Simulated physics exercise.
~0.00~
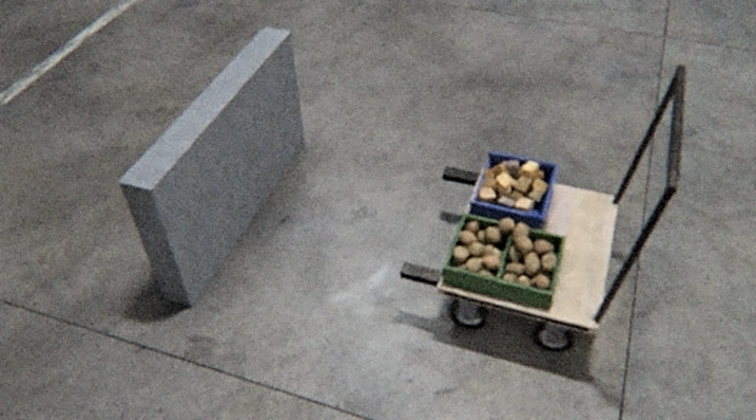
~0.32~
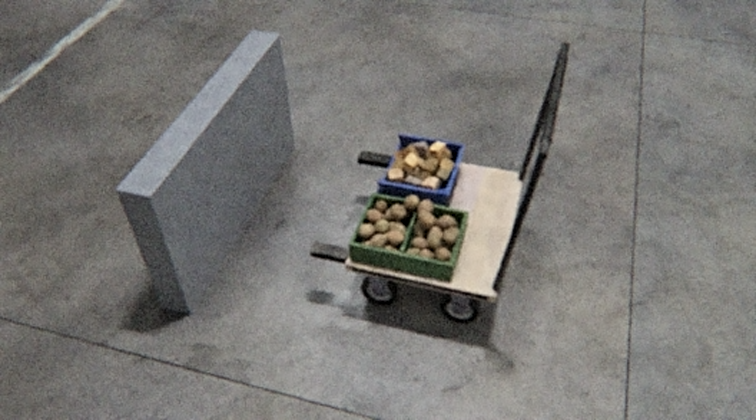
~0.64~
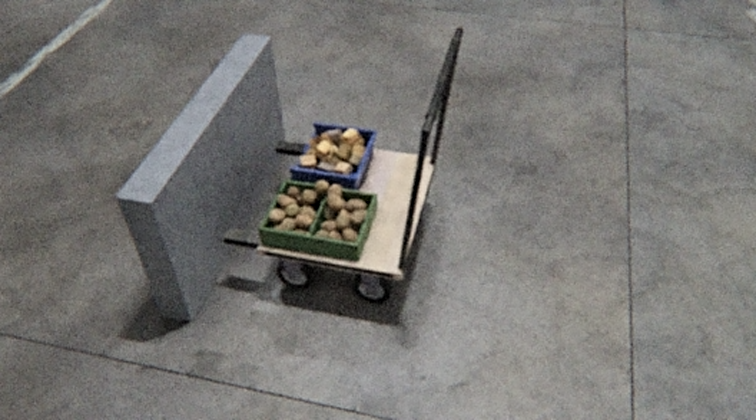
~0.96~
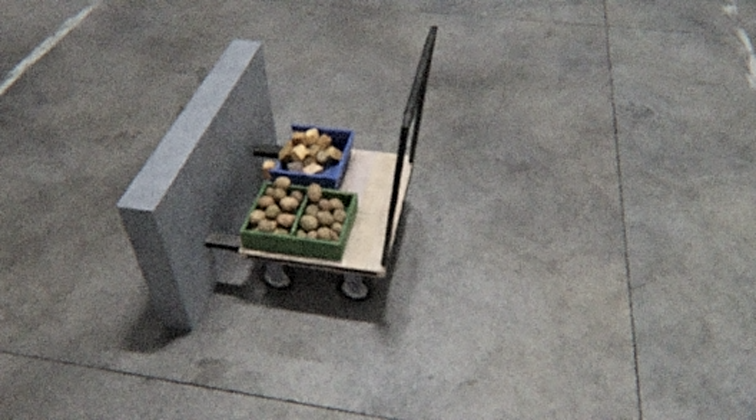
A flat trolley with a tall black handle rolls left across a grey concrete floor toward a standing grey wall. It carries a green basket of round, brown, potato-like lumps, split by a divider, and a blue basket of pale and brown wooden chunks. The gap closes steadily, and the two dark buffers jutting from its front reach the wall. The trolley stops there, upright, with its deck held short of the wall. The wooden chunks shift forward, and one tips out over the left end of the blue basket, while the brown lumps remain in the green one.
